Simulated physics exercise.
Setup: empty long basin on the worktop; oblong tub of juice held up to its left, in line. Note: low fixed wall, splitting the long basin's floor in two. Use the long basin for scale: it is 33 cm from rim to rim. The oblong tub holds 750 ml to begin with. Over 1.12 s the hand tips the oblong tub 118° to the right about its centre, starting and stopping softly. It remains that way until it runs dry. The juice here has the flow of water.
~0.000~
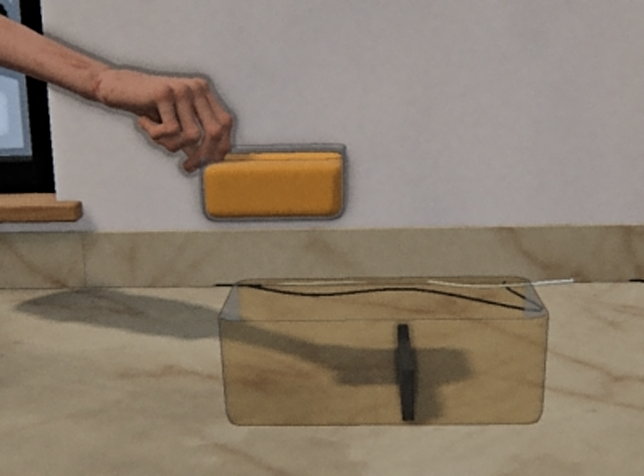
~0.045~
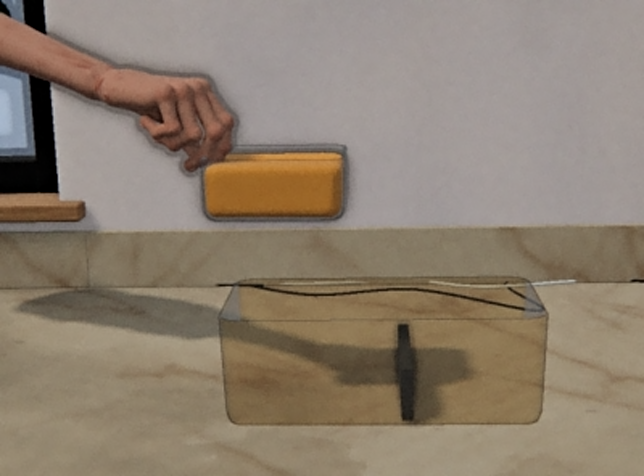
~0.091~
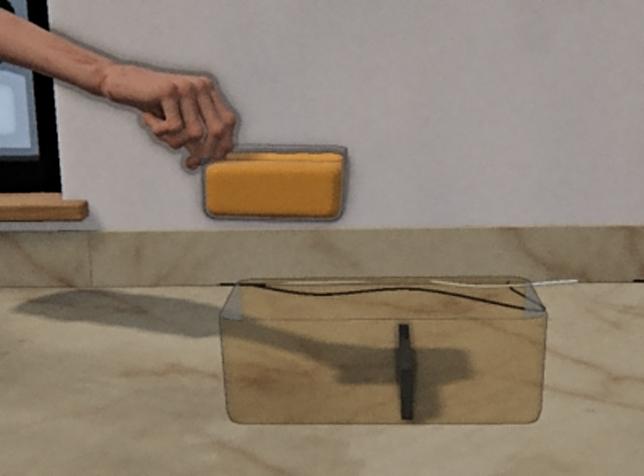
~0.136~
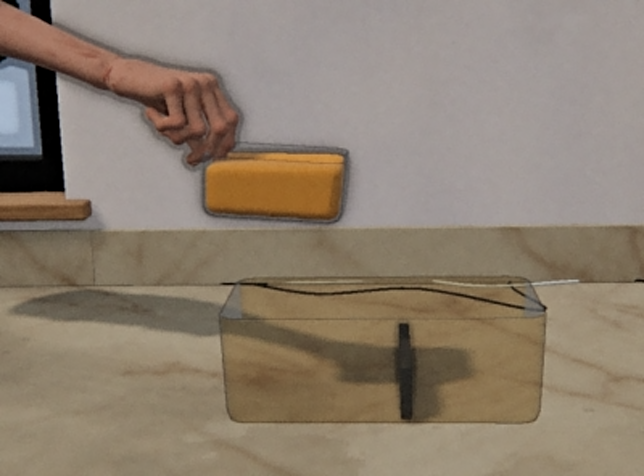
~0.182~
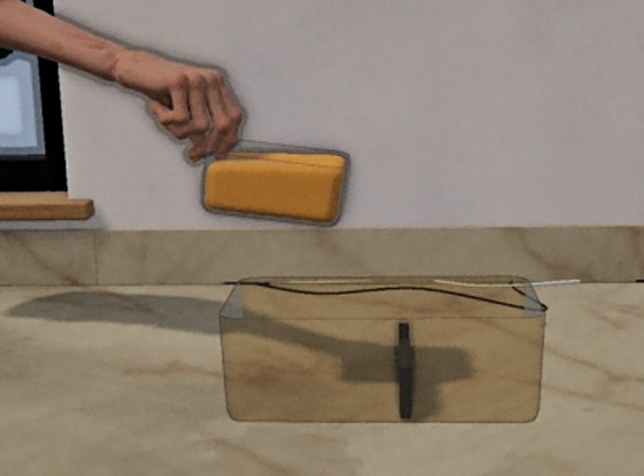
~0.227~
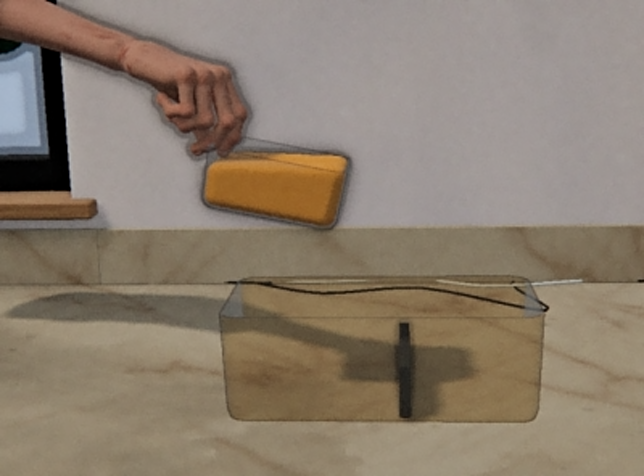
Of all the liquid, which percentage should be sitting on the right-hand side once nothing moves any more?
Around 54 per cent should be sitting there.
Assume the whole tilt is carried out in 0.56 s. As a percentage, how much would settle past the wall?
That would be about 25 in a hundred, I'd say.
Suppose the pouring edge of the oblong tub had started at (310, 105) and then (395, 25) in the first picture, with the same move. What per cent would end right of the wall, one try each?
The first try gives 30 percent and the second 75 percent.
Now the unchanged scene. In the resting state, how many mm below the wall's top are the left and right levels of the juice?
It's around 44 mm on the left side and around 36 mm on the right side.
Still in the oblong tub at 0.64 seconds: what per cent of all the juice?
Fraction remaining: Approx. 30 per cent.
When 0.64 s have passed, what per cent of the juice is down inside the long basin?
About 30 per cent.
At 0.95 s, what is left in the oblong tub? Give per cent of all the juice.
About 3 percent.
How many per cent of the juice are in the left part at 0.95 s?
Reading: Approx. 38 per cent.
Then, 0.64 s in, the tilt is 73° and 30 per cent is still to pour, 5 is left of the wall and 25 right of it.
Then, 0.95 s in, the tilt is 111° and 3 per cent is still to pour, 37 is left of the wall and 54 right of it.
Then, 1.27 s in, the tilt is 118° and 0 per cent is still to pour, 44 is left of the wall and 54 right of it.
Then, 1.62 s in, the tilt is 118° and 0 per cent is still to pour, 44 is left of the wall and 54 right of it.
Finally, 44 per cent lies left of the wall, 54 right of it and 2 outside.
